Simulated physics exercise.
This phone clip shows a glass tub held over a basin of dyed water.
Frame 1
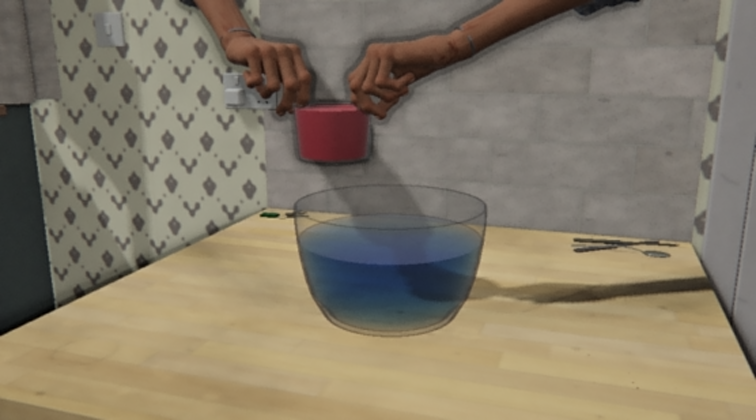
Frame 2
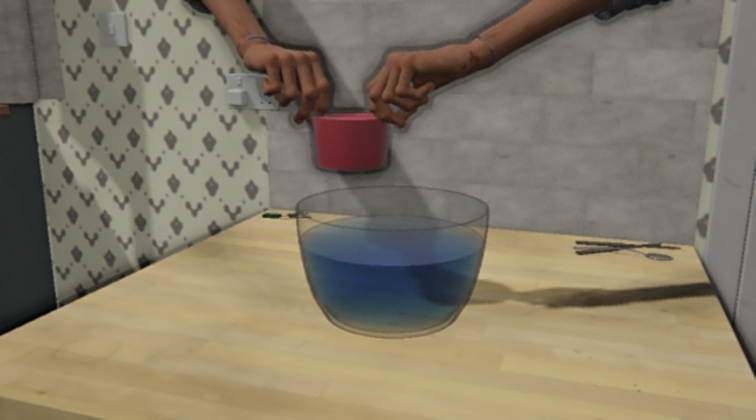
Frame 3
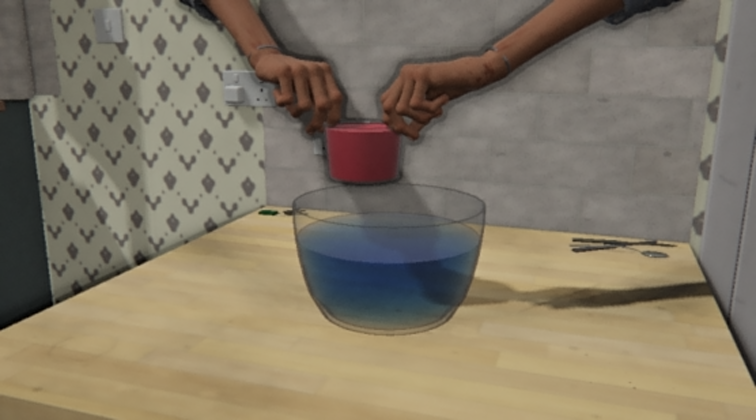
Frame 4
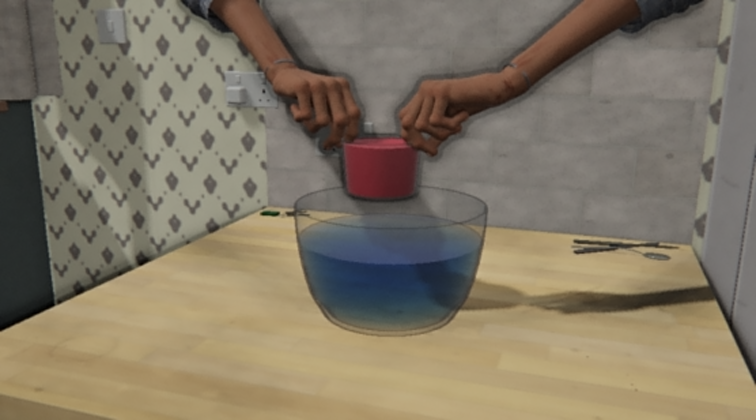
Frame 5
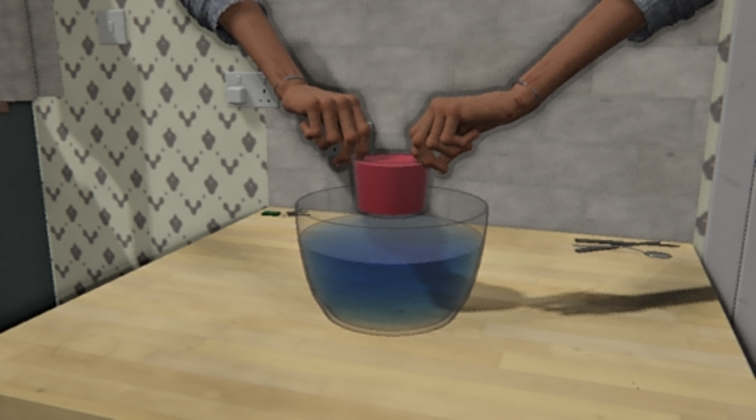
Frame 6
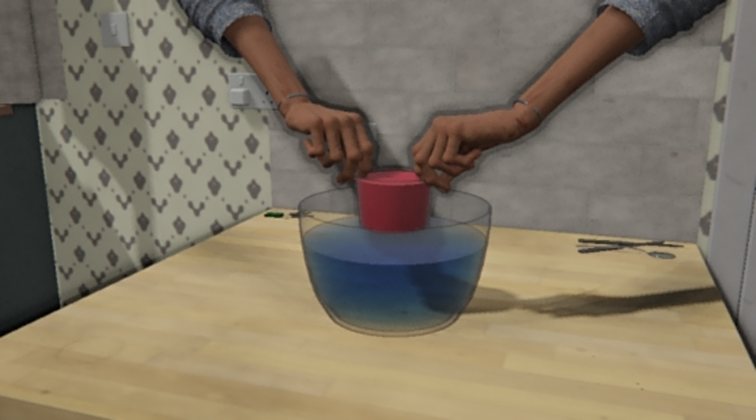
A small red tub, gripped by two hands, moved down and slightly to the right over a clear basin of blue water, dipping below the rim until it was just above the surface.
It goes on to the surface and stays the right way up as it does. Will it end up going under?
Yes, it goes down.
Next, the tub dips into the dyed water.
After that, dyed water pours in over its rim.
Finally, the tub lies on the bottom.
